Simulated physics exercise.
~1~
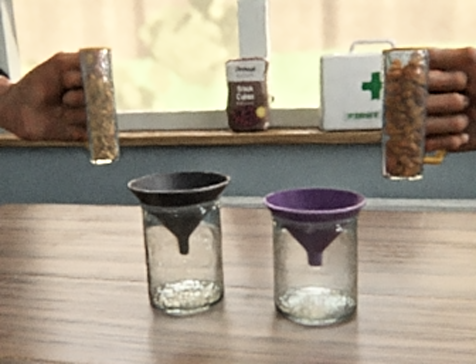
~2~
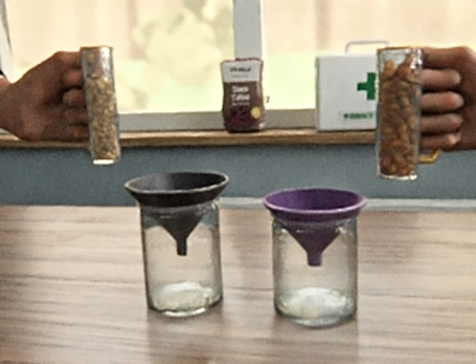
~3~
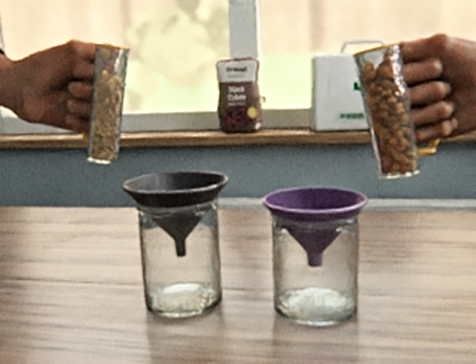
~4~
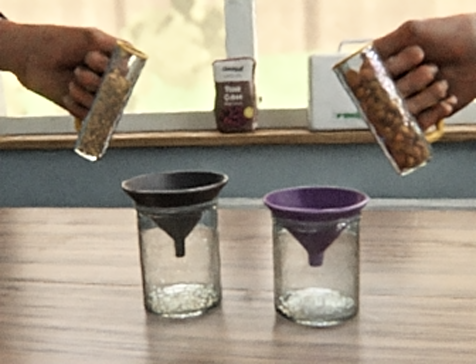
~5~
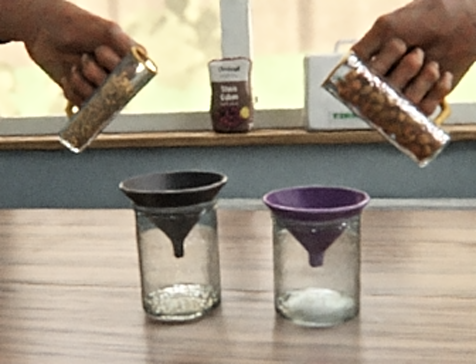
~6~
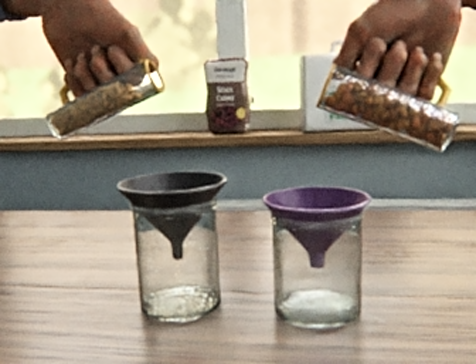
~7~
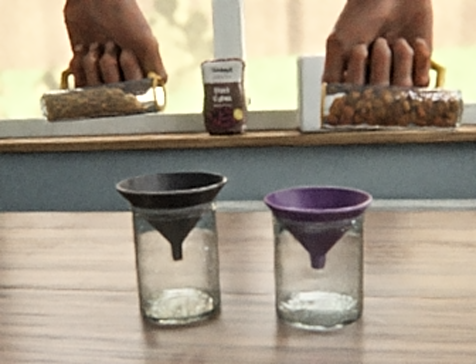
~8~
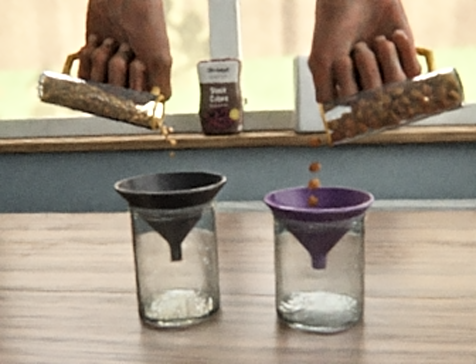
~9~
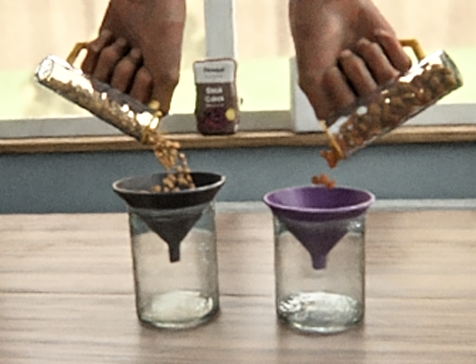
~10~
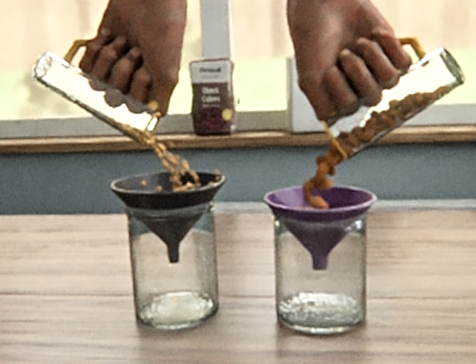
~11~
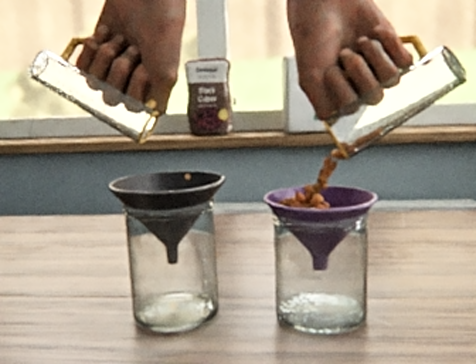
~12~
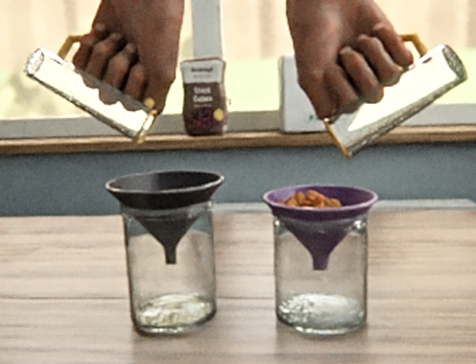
On a wooden table before a bright window, two glass jars stand with funnels in their mouths, a black one on the left and a purple one on the right. Above them, two hands hold clear cups filled with small brownish pieces, those on the right looking larger. The hands tip the cups inward until they lie on their sides, and the first few pieces drop towards the funnels. As the cups tilt further, both stream down, the left emptying sooner. Finally both cups are empty, and reddish-brown pieces sit heaped in the purple funnel, with none seen dropping into its jar.
